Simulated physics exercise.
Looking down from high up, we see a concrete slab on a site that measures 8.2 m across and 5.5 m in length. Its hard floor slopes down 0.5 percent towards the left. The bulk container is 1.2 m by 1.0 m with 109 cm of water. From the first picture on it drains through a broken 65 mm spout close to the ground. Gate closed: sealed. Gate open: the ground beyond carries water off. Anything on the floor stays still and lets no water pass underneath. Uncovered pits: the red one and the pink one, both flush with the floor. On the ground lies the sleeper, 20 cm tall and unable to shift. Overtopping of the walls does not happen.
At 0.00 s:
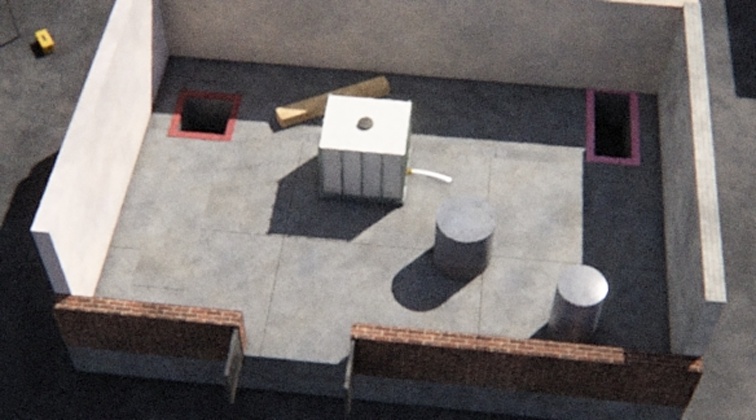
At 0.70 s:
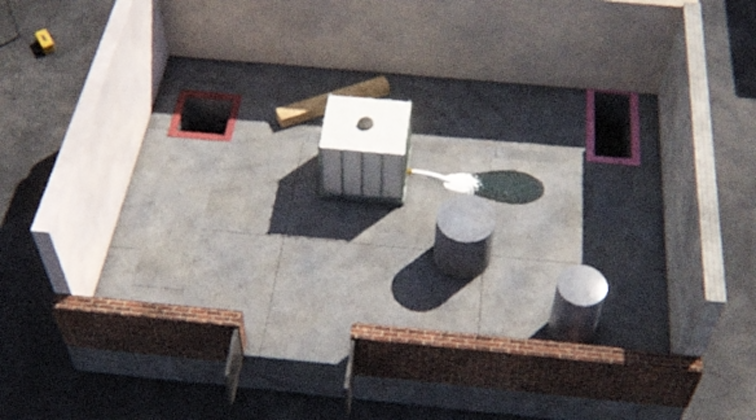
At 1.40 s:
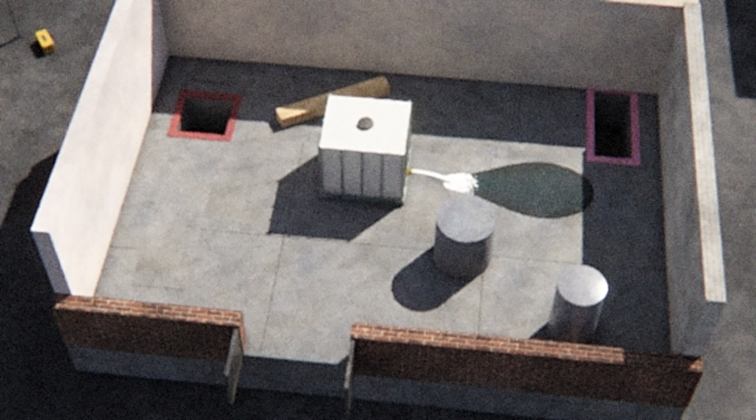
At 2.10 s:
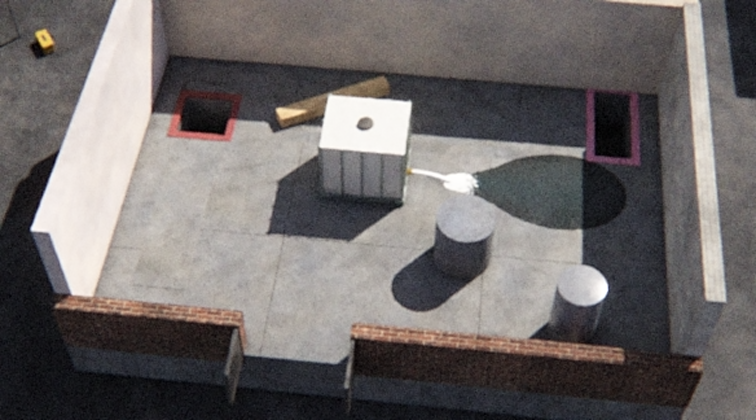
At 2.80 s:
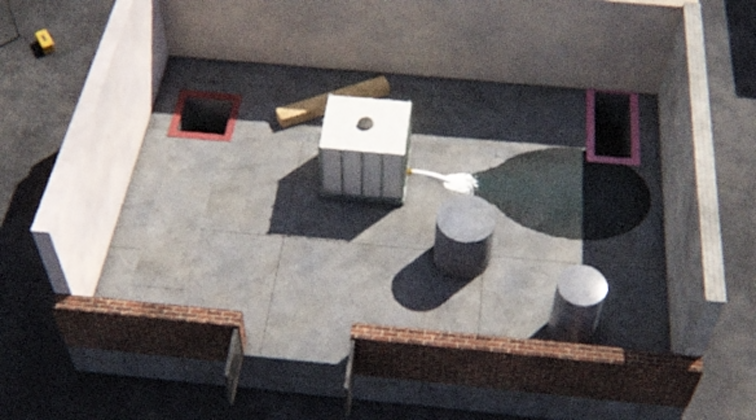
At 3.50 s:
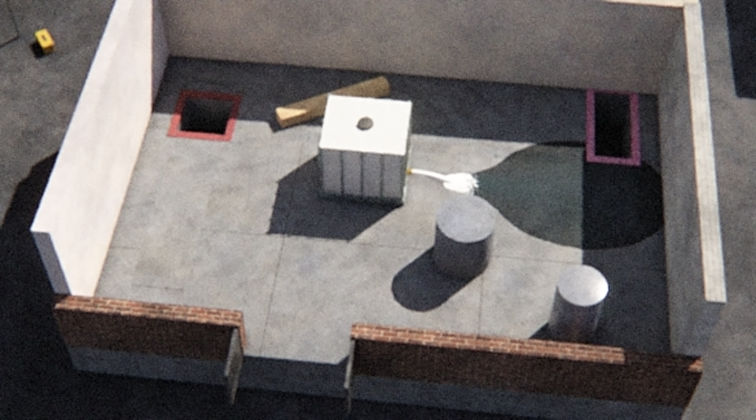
Water pours from a short spout on the right side of a white, ribbed container and spreads over the dry grey floor as a dark, rounded sheet, widening rightward into the shade near the pink-edged pit. The walled concrete yard is seen from high above, the camera still. A wooden beam lies behind the container, a red-edged pit sits at back left, and two grey cylinders stand at front right.
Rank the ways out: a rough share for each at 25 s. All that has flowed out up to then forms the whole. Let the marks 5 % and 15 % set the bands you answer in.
I would say the gate opening takes under 5 %; the red pit takes less than 5 %; the pink pit takes above 15 %.
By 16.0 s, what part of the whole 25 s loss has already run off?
Roughly 55 per cent.
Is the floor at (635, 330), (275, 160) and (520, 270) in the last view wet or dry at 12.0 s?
First waterlogged, then untouched, then waterlogged.
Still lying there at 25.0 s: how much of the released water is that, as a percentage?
Roughly 68 per cent.
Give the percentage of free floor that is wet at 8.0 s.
About 15 percent.
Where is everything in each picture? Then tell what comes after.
In the first picture, the jet has just started at (424, 174); the ground is still dry.
In the second picture, from the spout at (424, 174) the water has spread over 0.6 m2; its tip is at (541, 193), and it is 1.1 cm deep on average.
In the third picture, from the spout at (424, 174) the water has spread over 1.5 m2; its tip is at (592, 194), and it is 1.0 cm deep on average.
In the fourth picture, from the spout at (424, 174) the water has spread over 2.3 m2; its tip is at (623, 200), and it is 0.9 cm deep on average.
In the fifth picture, the jet leaves at (424, 174); the sheet reaches (647, 205), 3.7 m away, and wets 3.2 m2.
In the sixth picture, from the spout at (424, 174) the water has spread over 3.9 m2; its tip is at (663, 219), and it is 0.9 cm deep on average.
After 5.0 s water covers 10 % of the floor and is deepest (2 cm) near (655, 206); gone so far, the gate opening 0 %, the red pit 0 %, the pink pit 1 %.
After 8.0 s water covers 15 % of the floor and is deepest (2 cm) near (456, 179); gone so far, the gate opening 0 %, the red pit 0 %, the pink pit 4 %.
After 12.0 s water covers 20 % of the floor and is deepest (2 cm) near (619, 202); gone so far, the gate opening 0 %, the red pit 0 %, the pink pit 10 %.
After 16.0 s water covers 25 % of the floor and is deepest (2 cm) near (456, 179); gone so far, the gate opening 0 %, the red pit 0 %, the pink pit 17 %.
After 25.0 s water covers 35 % of the floor and is deepest (2 cm) near (456, 179); gone so far, the gate opening 0 %, the red pit 0 %, the pink pit 33 %.
